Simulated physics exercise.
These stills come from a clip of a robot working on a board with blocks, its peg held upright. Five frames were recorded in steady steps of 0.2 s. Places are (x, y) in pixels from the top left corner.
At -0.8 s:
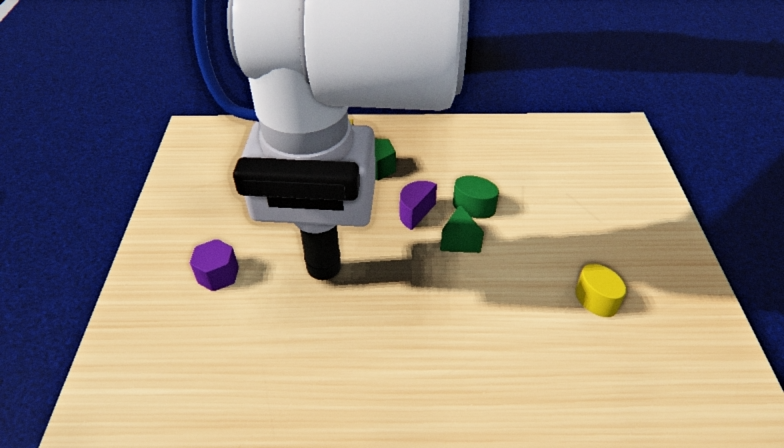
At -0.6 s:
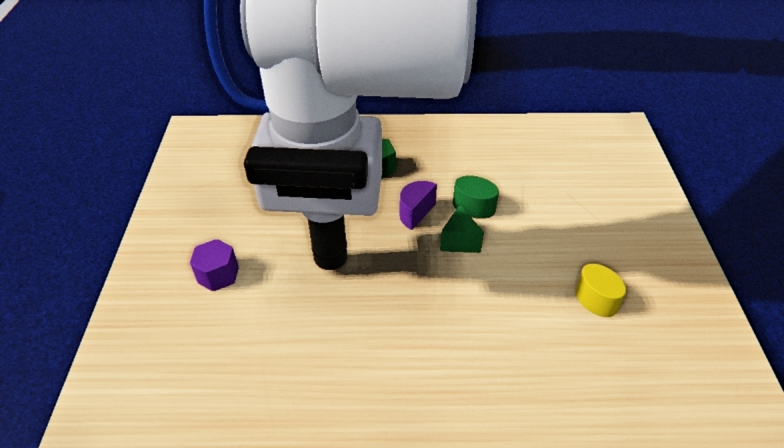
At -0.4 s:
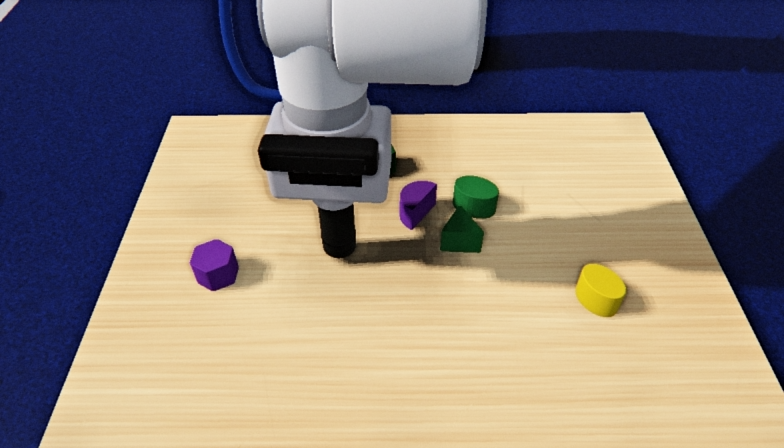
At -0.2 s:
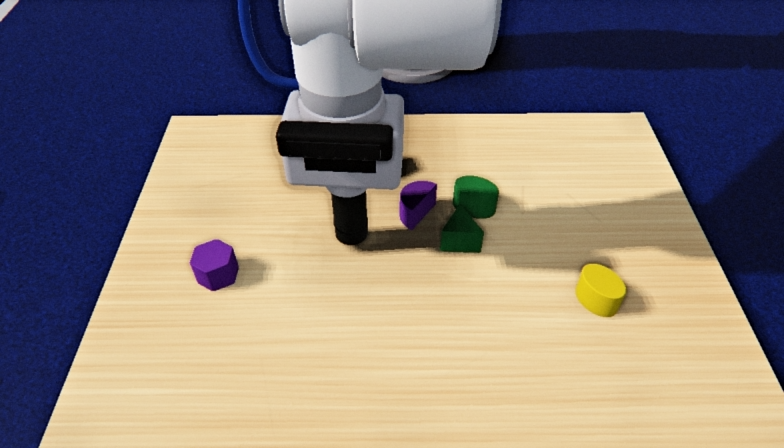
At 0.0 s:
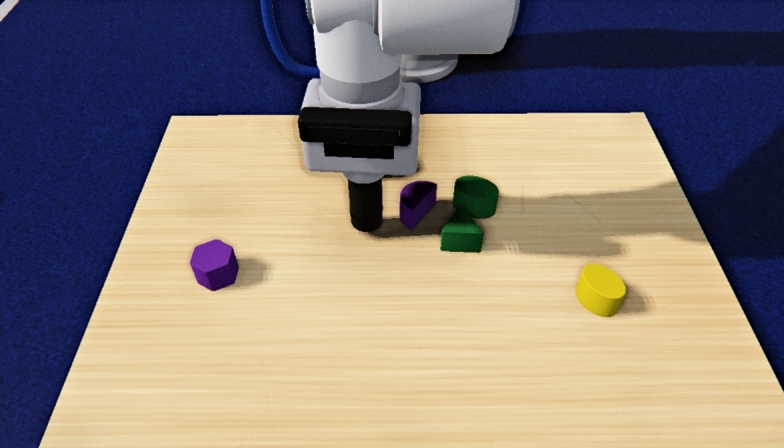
A robot arm moves its black peg up and right across a wooden board, touching no blocks.
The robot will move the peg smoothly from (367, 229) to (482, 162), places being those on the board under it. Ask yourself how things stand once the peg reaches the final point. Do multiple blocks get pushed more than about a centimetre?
Yes - that is the case.
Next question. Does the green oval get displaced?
In short: Yes.
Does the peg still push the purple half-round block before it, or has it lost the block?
I expect it to be beside or behind the peg.
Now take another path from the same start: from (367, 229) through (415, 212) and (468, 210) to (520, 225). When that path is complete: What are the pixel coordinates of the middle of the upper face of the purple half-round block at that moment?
At the end it should sit near (469, 169).
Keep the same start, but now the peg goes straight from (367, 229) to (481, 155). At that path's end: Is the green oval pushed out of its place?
Yes
On the path given first. One third of the way, peg (409, 196); purple half-round block (442, 181); green oval (481, 186), turned 15° clockwise.
Two thirds of the way, peg (448, 174); purple half-round block (481, 162), turned 20° clockwise; green oval (491, 185), turned 55° clockwise.
At the end, peg (483, 154); green pentagonal block still; purple half-round block (504, 157), turned 45° clockwise; green oval (491, 185), turned 55° clockwise.
